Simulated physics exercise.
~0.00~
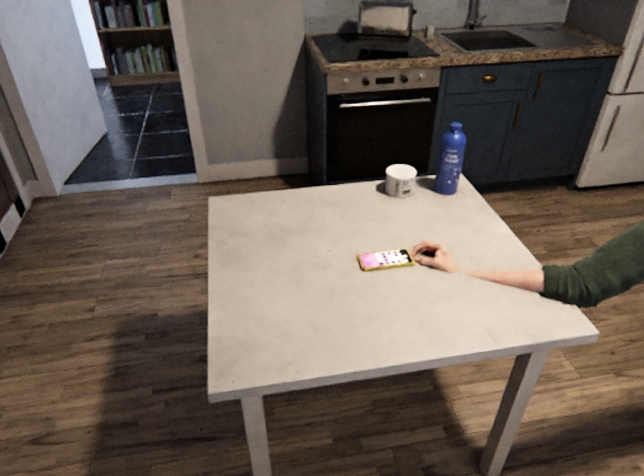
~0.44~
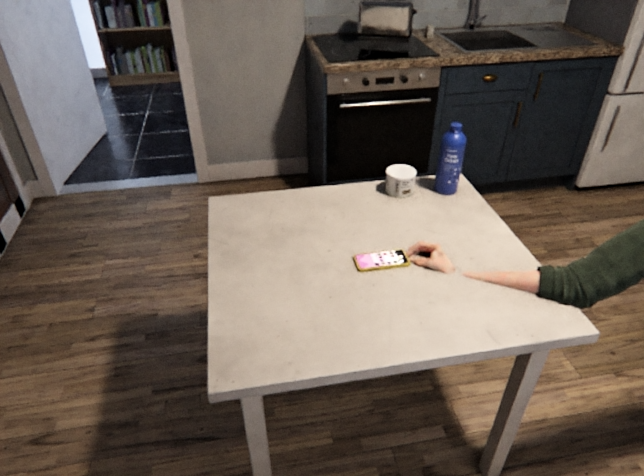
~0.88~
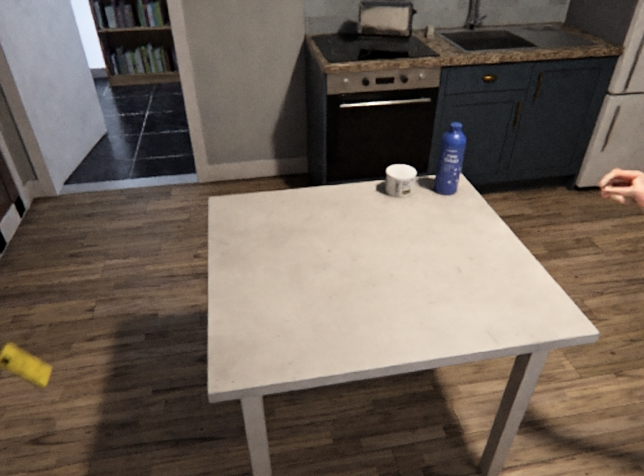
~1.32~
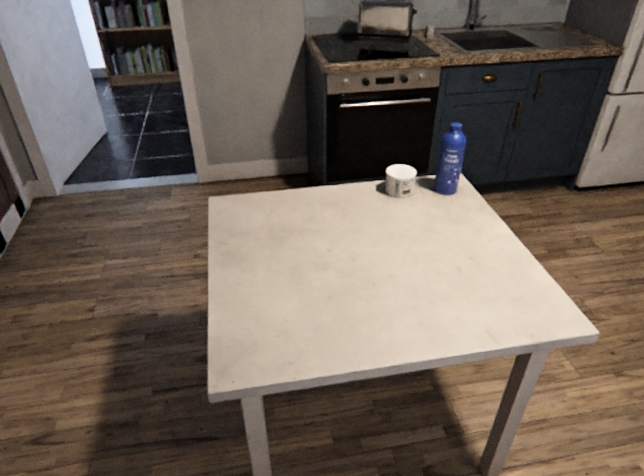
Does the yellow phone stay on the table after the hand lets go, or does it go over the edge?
It goes over the edge. The phone leaves the table on the left side and is out of sight by the end.
